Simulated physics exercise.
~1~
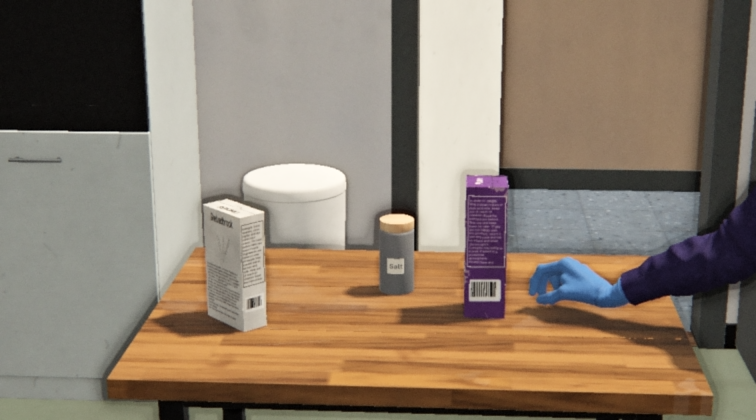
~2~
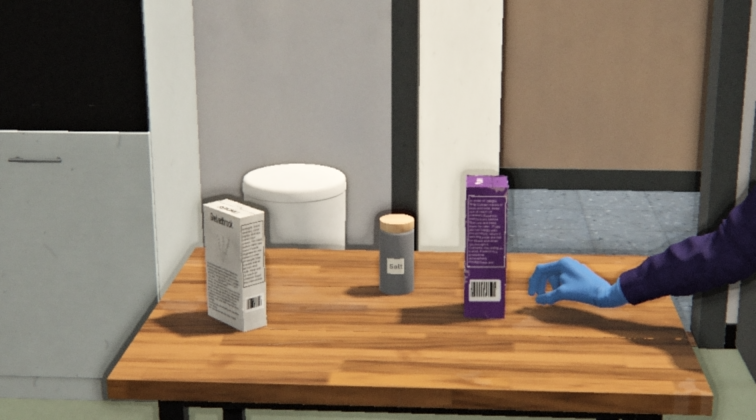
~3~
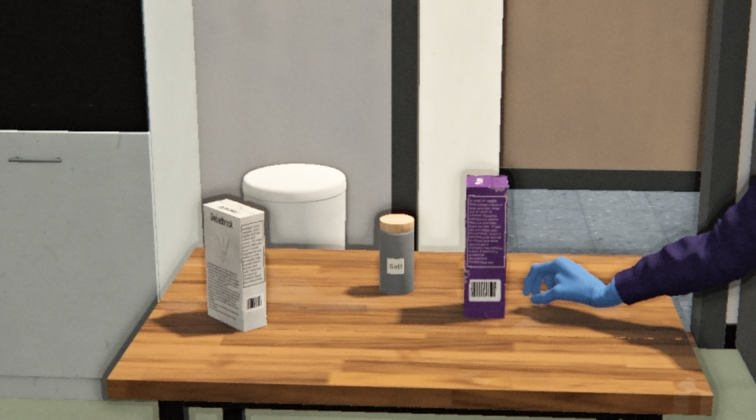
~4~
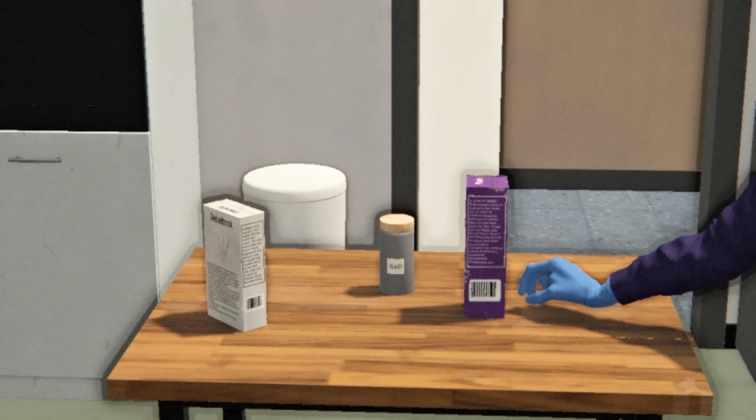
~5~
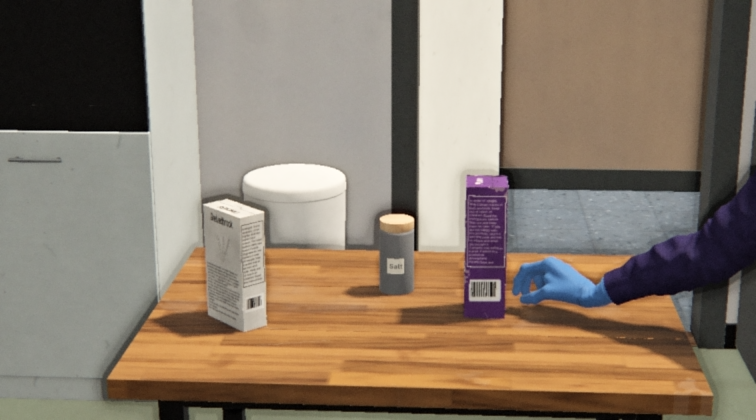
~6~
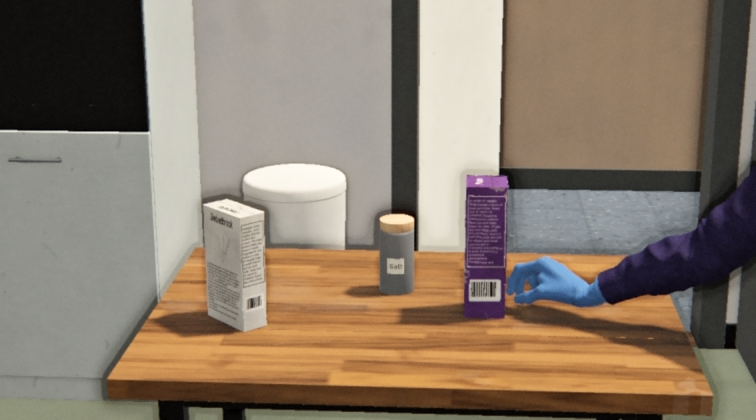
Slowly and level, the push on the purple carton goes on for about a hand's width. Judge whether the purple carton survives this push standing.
It survives.
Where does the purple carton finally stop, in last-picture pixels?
The object ends up somewhere near (415, 245).
Then, 0.30 s later than the last frame, purple carton moved a little near (472, 246).
Then, 0.70 s later than the last frame, purple carton moved about its own width near (448, 246).
Then, 1.00 s later than the last frame, purple carton moved about its own width near (431, 245).
Then, 1.60 s later than the last frame, purple carton moved about its own width near (415, 246).
When it is over, moved from the start, purple carton. End places, in pixels of the last picture, purple carton near (415, 245).
